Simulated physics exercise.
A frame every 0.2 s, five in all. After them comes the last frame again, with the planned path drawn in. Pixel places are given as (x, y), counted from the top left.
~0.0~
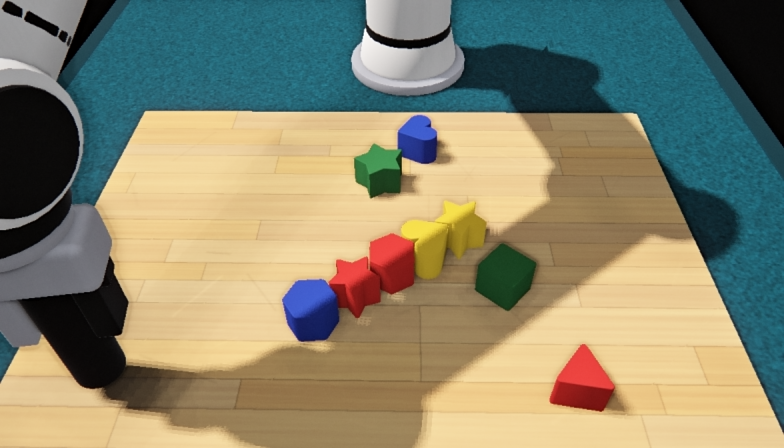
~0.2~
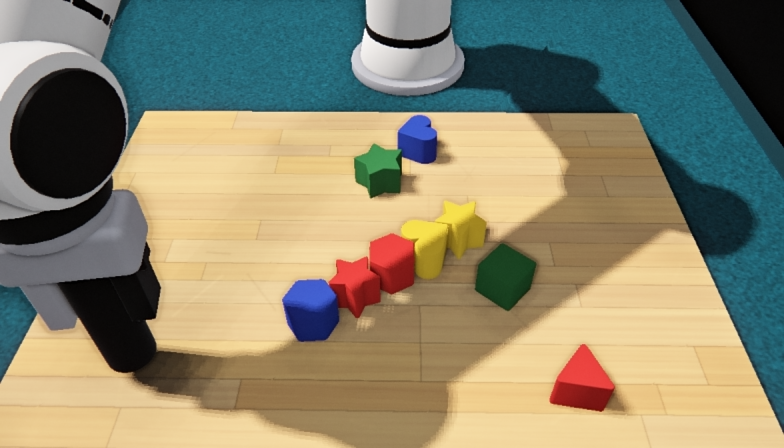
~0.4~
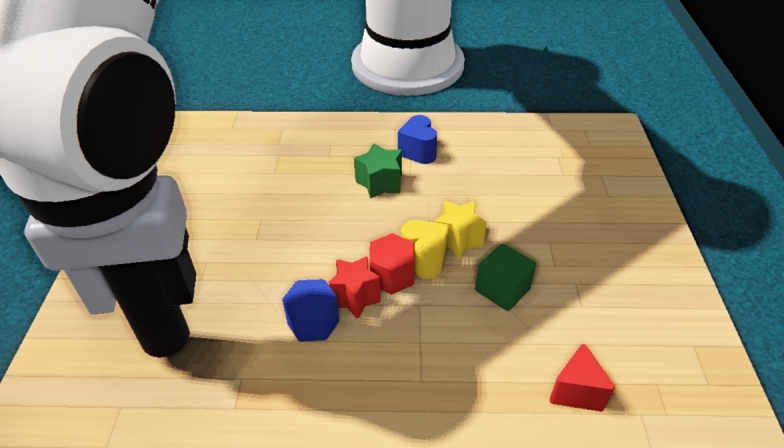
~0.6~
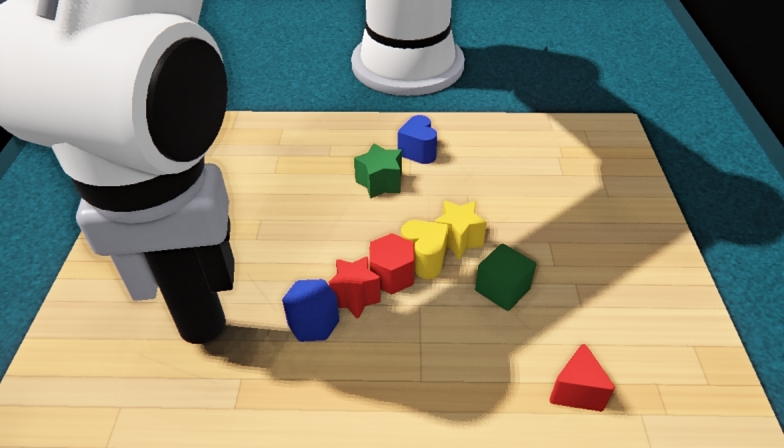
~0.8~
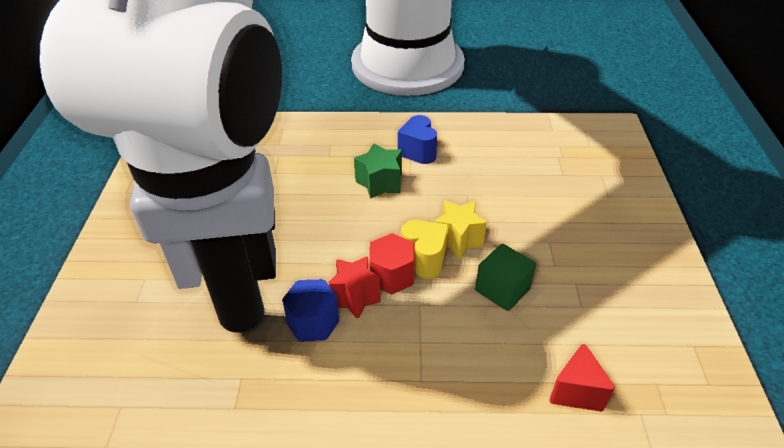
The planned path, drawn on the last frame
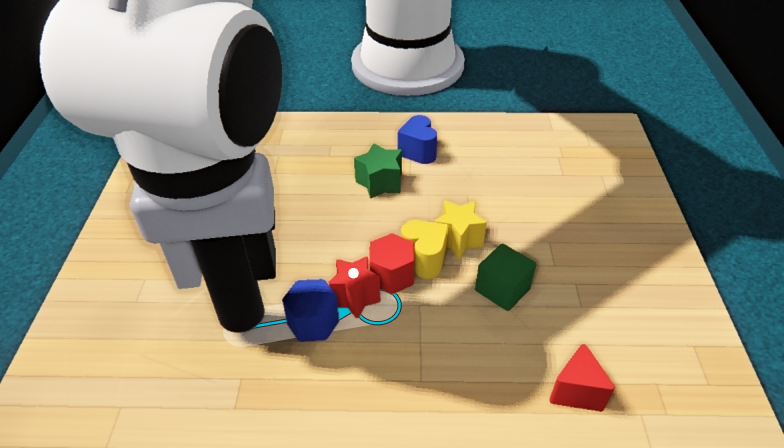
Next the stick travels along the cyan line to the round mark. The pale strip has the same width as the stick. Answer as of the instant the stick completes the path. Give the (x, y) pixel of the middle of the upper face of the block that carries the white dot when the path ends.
The top centre is at (418, 285).
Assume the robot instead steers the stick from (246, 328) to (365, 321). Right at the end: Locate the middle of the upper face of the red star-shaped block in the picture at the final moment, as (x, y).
Most likely (407, 284).
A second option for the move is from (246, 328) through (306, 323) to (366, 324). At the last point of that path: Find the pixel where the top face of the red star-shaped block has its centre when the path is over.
The middle of its upper face will lie at (404, 285).
Drawn move, in a line from (246, 328) to (378, 305); the dot is on the red star-shaped block.
The first path, step by step. One third of the way, stick at (288, 307); blue hexagonal block at (333, 304), turned 30° clockwise; red star-shaped block at (371, 277), turned 40° anticlockwise; red hexagonal block at (396, 249); yellow heart block at (429, 233).
Two thirds of the way, stick at (334, 299); blue hexagonal block at (364, 316), turned 75° clockwise; red star-shaped block at (389, 285), turned 70° anticlockwise; red hexagonal block at (397, 248), turned 15° anticlockwise; yellow heart block at (430, 232).
At the end, stick at (377, 292); blue hexagonal block at (375, 322), turned 100° clockwise; red star-shaped block at (418, 285), turned 75° anticlockwise; red hexagonal block at (397, 248), turned 15° anticlockwise; yellow heart block at (430, 232); yellow star-shaped block still.
